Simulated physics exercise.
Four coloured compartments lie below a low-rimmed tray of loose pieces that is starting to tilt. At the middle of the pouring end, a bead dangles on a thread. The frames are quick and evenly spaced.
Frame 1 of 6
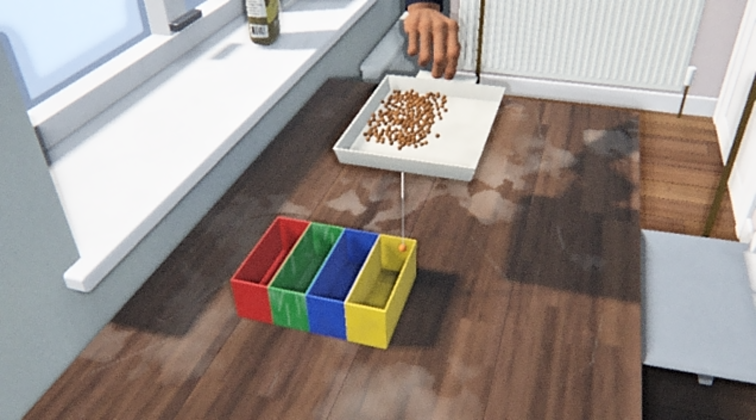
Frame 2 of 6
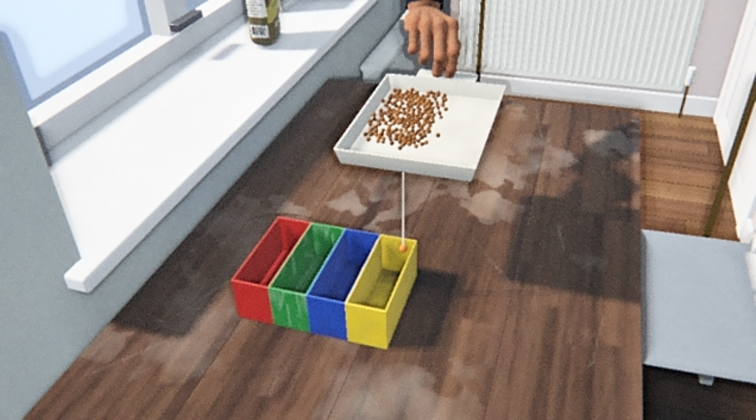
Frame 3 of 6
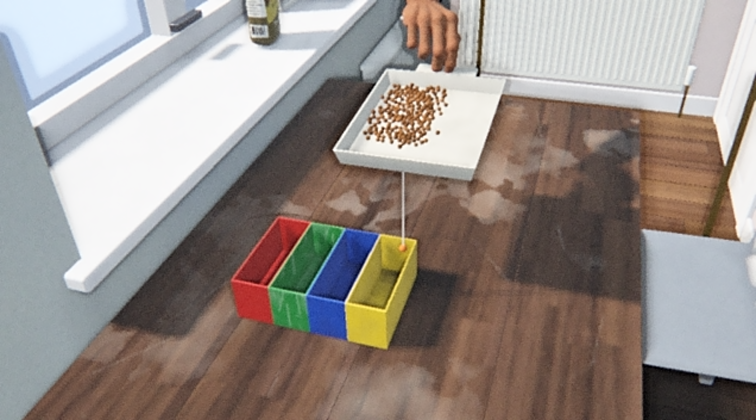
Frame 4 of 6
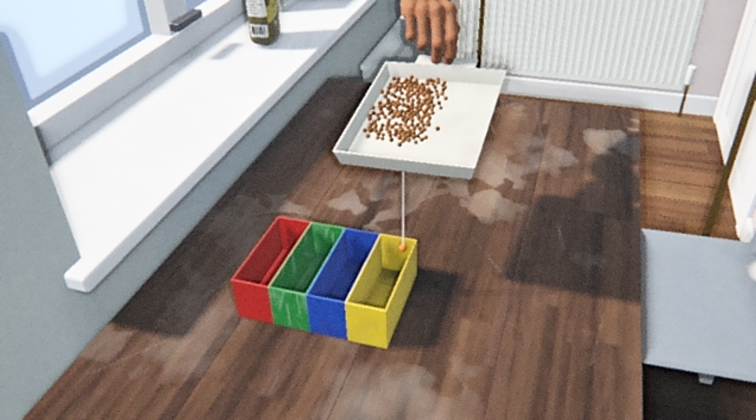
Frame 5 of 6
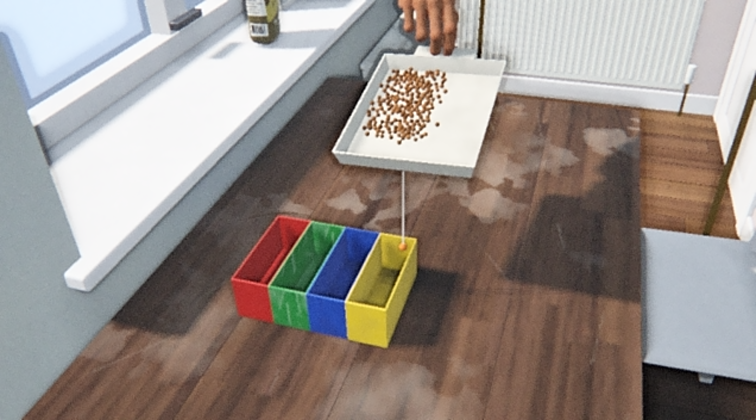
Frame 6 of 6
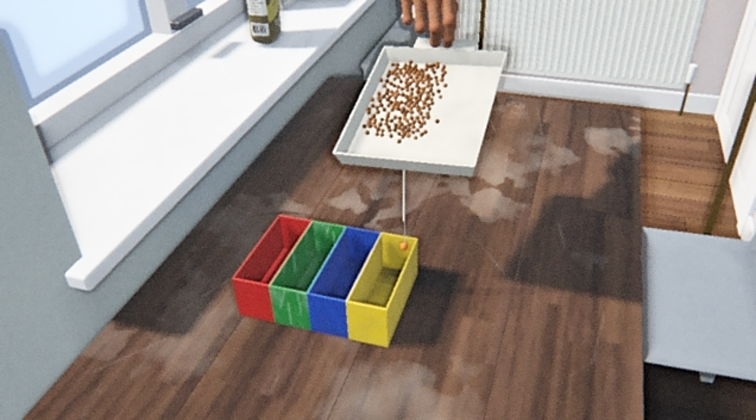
At the start, a hand is at the far edge of a white tray of small brown balls, behind red, green, blue and yellow compartments on a wooden table. The tray's far side then gradually rises, its near edge dipping slightly at the left, while the balls stay clustered and the compartments remain still.
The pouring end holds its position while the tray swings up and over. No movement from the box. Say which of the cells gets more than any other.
That would be the blue cell.
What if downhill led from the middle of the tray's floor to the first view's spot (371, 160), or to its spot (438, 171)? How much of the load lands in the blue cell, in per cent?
Roughly 90 per cent, and 0 per cent.
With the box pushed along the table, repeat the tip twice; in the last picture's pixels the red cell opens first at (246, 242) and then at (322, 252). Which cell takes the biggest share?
Position one: That yellow cell. Position two: The cell in green.
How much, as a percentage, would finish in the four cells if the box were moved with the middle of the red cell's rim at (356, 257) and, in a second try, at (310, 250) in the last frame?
70 %, 100 %.
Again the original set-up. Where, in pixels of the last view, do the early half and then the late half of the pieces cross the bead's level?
(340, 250) for the early half, (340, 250) for the late half.
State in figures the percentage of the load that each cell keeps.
Estimated shares - red cell close to 0, green cell close to 10, blue cell close to 70, yellow cell close to 20.
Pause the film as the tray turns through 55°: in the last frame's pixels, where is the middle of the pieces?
(369, 150).
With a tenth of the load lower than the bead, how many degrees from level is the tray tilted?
I'd say close to 90 degrees.
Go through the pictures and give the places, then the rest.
In the first frame, corners of the pouring end at (340, 147) and (471, 165), level; middle of the load at (408, 116), cereal balls; bead on its thread at (403, 248); red cell at (252, 298); green cell at (289, 306); blue cell at (327, 314); yellow cell at (366, 322).
In the second frame, corners of the pouring end at (340, 147) and (471, 165), level; middle of the load at (408, 115).
In the third frame, corners of the pouring end at (339, 148) and (471, 165), tipped barely, lowest at the left corner; middle of the load at (408, 112).
In the fourth frame, corners of the pouring end at (339, 149) and (471, 164), tipped a little, lowest at the left corner; middle of the load at (407, 106).
In the fifth frame, corners of the pouring end at (338, 149) and (470, 163), tipped a little, lowest at the left corner; middle of the load at (407, 101).
In the sixth frame, corners of the pouring end at (339, 150) and (470, 163), tipped a little, lowest at the left corner; middle of the load at (407, 97); red cell at (254, 297); green cell at (290, 304); blue cell at (328, 312); yellow cell at (367, 321).
Soon after the last picture, tray tipped steeply; all on the tray.
A little later, tray tipped right over; about two thirds on the tray; a small part in the blue cell; a stray few in the green cell; a stray few in the red cell; about a quarter falling or outside the box.
Later still, tray tipped past a quarter turn; about two thirds in the blue cell; about a quarter in the yellow cell; a small part in the green cell; a stray few in the red cell; a stray few falling or outside the box.
At rest, tray tipped past a quarter turn; about two thirds in the blue cell; about a quarter in the yellow cell; a small part in the green cell; a stray few in the red cell; a stray few outside the box.
